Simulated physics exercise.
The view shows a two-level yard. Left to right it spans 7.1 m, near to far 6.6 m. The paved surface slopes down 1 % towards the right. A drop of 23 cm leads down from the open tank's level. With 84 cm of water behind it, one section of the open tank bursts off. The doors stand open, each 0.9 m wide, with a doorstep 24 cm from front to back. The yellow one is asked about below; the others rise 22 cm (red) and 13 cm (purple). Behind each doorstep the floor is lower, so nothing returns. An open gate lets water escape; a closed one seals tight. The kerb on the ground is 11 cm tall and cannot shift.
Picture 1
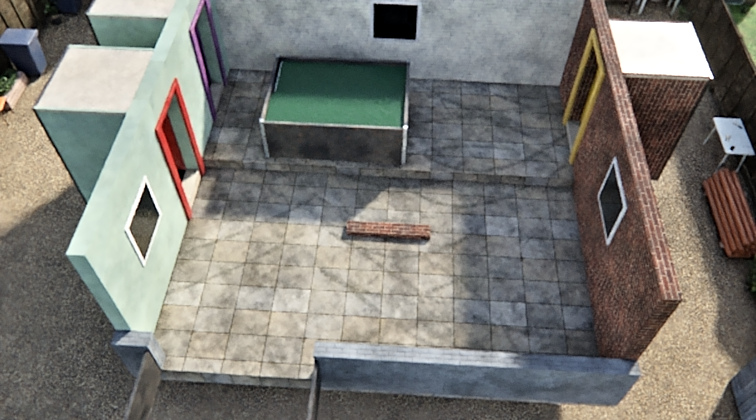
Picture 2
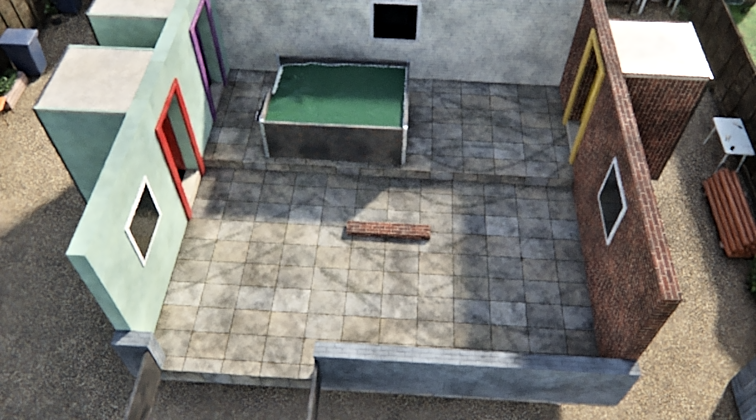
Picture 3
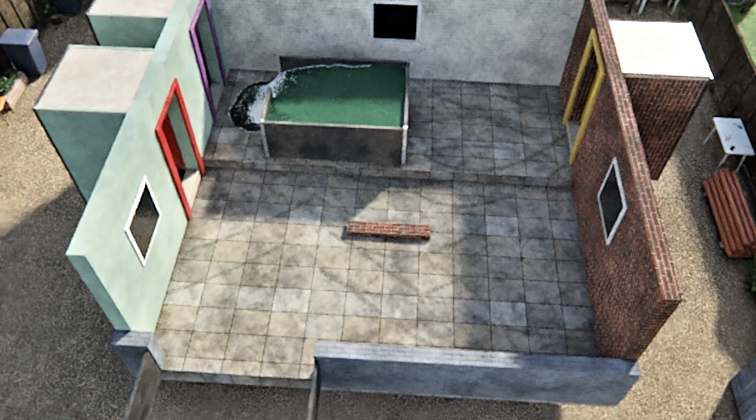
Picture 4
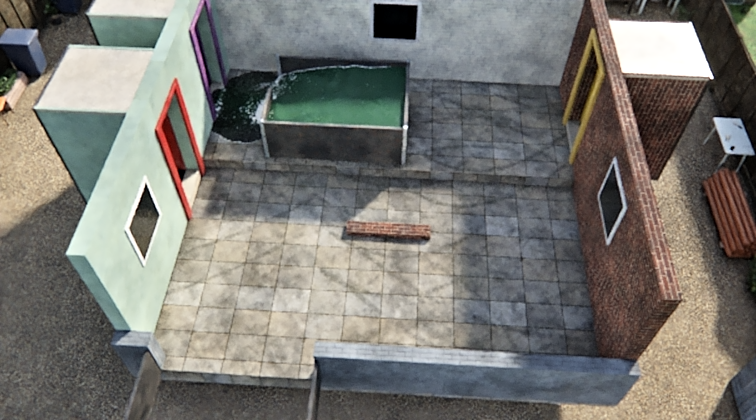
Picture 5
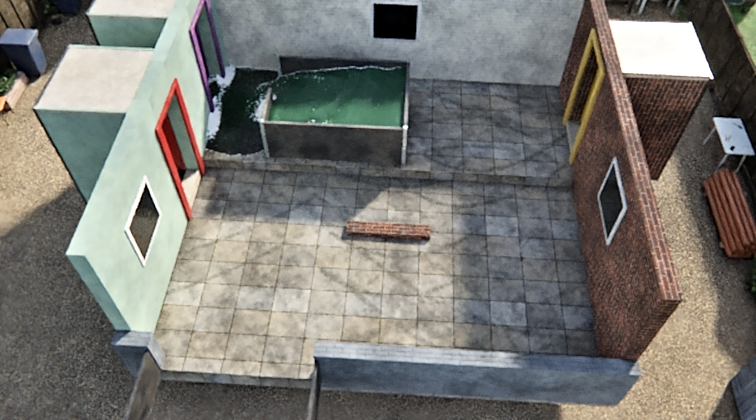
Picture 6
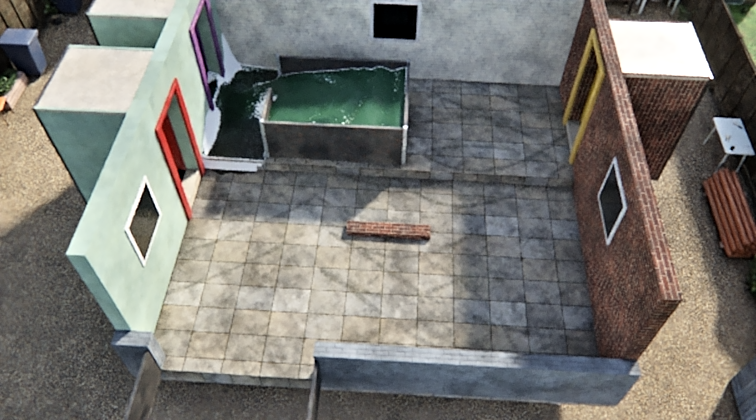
In the video, a two-level paved yard holds an open tank of green water at the back; one section at its left bursts off, and water pours out, spreading across the upper paving to the wall by the purple door.
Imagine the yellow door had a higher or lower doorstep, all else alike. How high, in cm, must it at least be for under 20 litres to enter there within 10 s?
Close to 6.5 cm is just enough.
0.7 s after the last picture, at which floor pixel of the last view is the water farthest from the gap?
At about (180, 250).
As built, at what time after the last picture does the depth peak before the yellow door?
At about 4.0 s.
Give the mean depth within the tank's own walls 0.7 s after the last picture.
Roughly 62 cm on average.
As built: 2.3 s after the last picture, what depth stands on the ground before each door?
In cm: Yellow 0, red 6, purple 38.
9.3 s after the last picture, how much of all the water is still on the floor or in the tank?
About 58 per cent.
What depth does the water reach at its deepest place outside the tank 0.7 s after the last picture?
Up to some 58 cm.
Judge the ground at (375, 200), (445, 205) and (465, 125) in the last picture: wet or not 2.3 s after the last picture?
In that order: Not reached, not reached, dry.
Then, 0.7 s after the last picture water covers 10 % of the floor, deepest (58 cm) near (230, 72); it has not reached the yellow door.
Then, 2.3 s after the last picture water covers 35 % of the floor, deepest (38 cm) near (221, 100); it has not reached the yellow door.
Then, 9.3 s after the last picture water covers 80 % of the floor, deepest (15 cm) near (230, 72); 7 cm at the yellow door, 0 litres in over its 15 cm doorstep.
At the yellow door as built, the water peaked near 10 cm, 3.9 s after the last picture.
With a doorstep of 5 cm, 34 litres would have come in within the 10 s; with 7 cm, 13 litres. So under 20 litres takes about 6.5 cm.
